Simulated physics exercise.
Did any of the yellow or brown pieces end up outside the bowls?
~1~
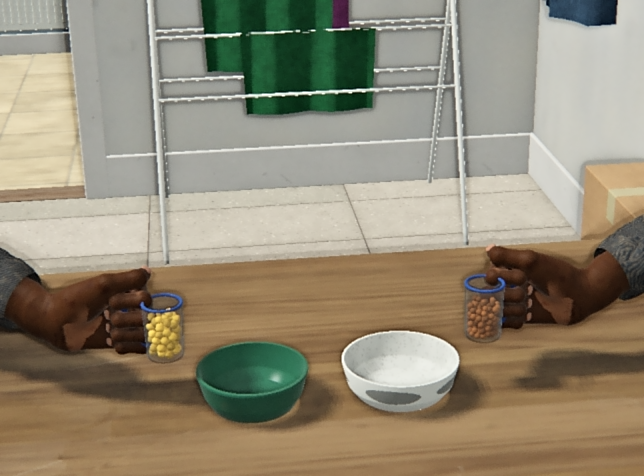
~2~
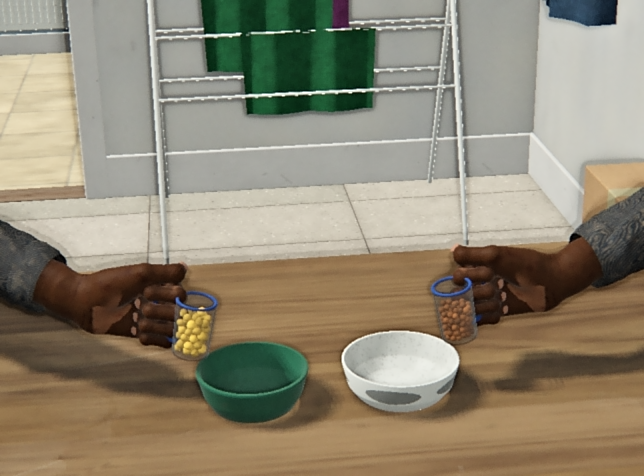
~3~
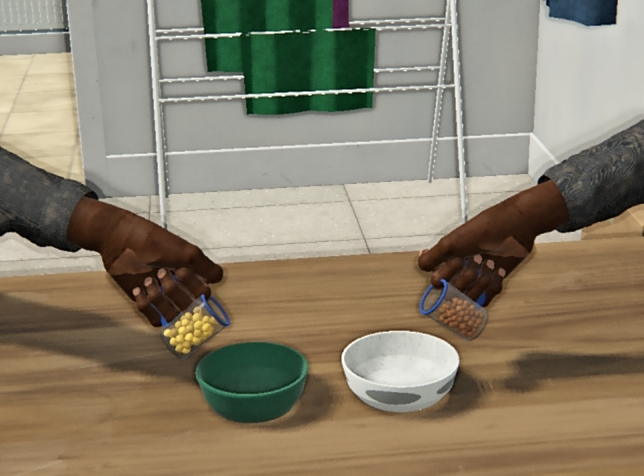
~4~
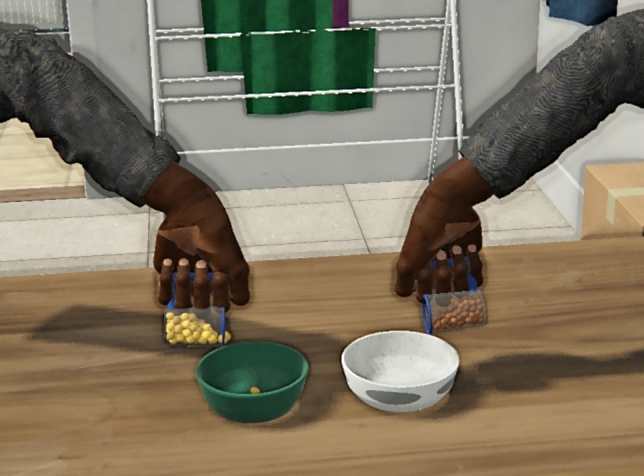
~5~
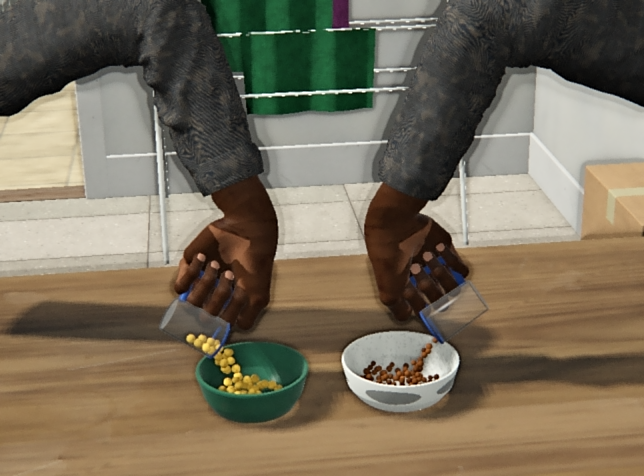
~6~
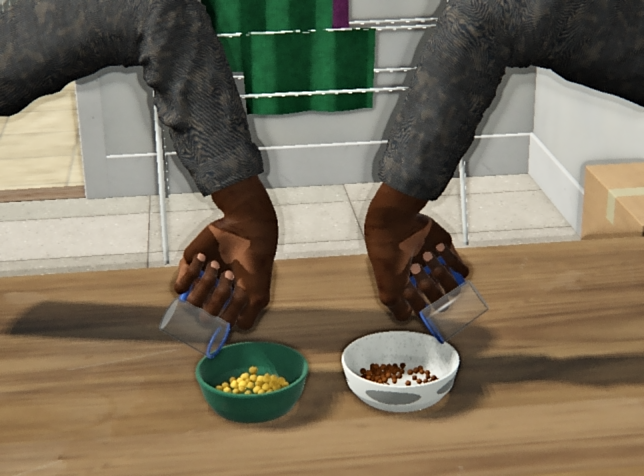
No, all the yellow pieces ended up in the green bowl and all the brown ones ended up in the white bowl.
